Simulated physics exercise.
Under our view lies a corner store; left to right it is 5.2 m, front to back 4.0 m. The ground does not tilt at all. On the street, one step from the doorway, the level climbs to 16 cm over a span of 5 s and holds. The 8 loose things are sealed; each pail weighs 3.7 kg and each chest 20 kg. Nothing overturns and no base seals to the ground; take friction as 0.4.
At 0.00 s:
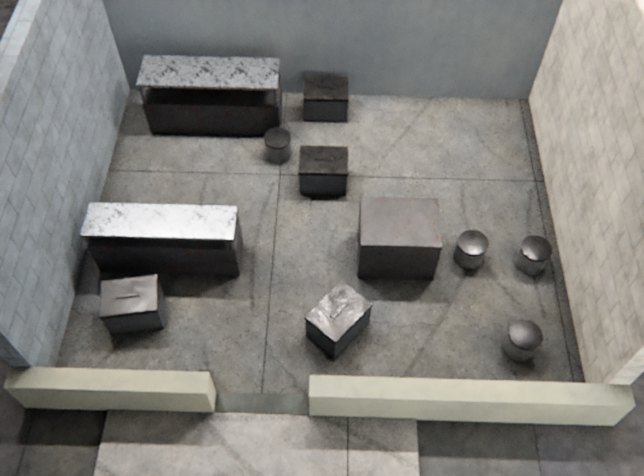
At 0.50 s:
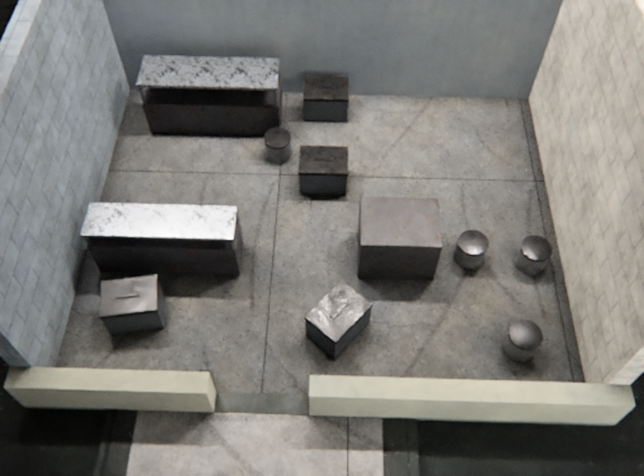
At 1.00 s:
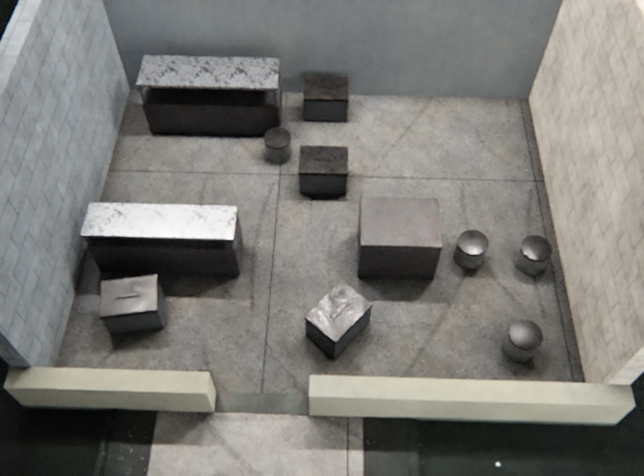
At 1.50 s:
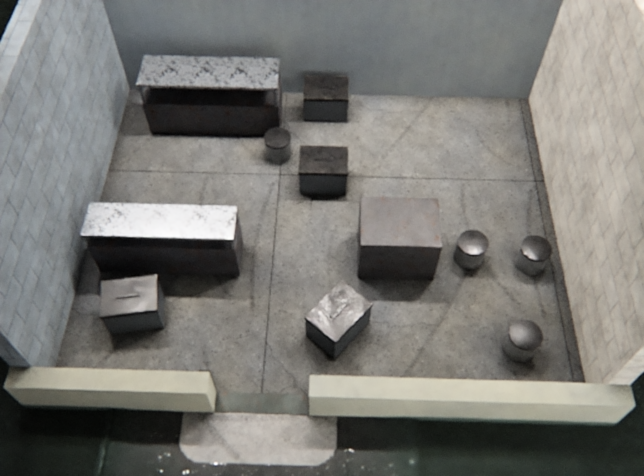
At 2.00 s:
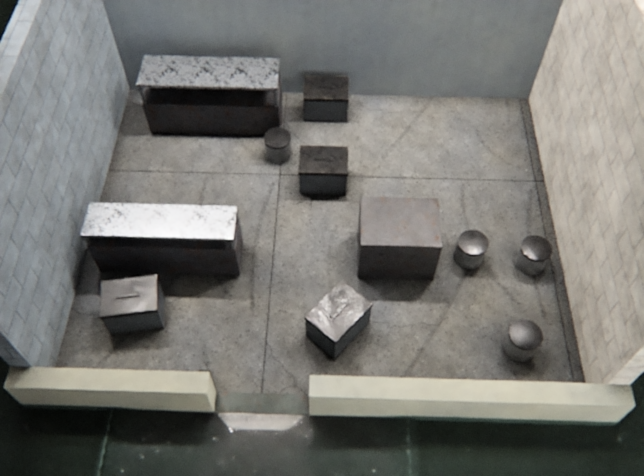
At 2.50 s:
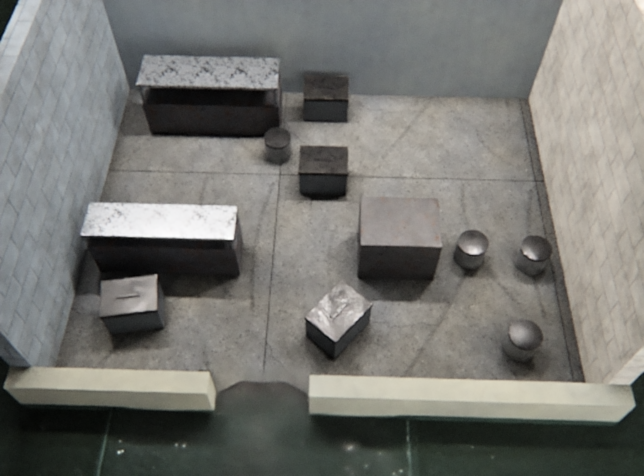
Dark water spreading across the pale paving outside a small store and closing over the doorway step, the furnishings inside staying still.
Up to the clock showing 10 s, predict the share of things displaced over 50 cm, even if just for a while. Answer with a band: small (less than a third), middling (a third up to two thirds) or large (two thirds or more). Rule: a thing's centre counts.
Small.
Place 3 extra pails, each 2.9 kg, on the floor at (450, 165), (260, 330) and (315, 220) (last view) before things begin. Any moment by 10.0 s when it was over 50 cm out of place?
The three, in order: Smaller shift, larger, larger.
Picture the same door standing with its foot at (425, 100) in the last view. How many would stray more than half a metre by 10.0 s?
You'd get 3 in that case.
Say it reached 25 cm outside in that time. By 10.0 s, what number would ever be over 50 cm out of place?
Under that setup the answer is 2.
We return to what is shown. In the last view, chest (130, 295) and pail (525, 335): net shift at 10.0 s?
0 cm and 0 cm respectively.
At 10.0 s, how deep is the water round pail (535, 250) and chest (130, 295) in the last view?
I'd estimate 1 cm for the first and 6 cm for the second.
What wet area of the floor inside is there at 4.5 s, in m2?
I'd estimate close to 3.0 m2.
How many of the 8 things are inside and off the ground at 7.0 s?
I get 0.
After 3.5 s 0 of 8 are over 50 cm from their spots; 0 afloat.
After 4.5 s 0 of 8 are over 50 cm from their spots; 0 afloat.
After 7.0 s 0 of 8 are over 50 cm from their spots; 0 afloat.
After 10.0 s 0 of 8 are over 50 cm from their spots, and 0 have been at some point; 0 afloat.
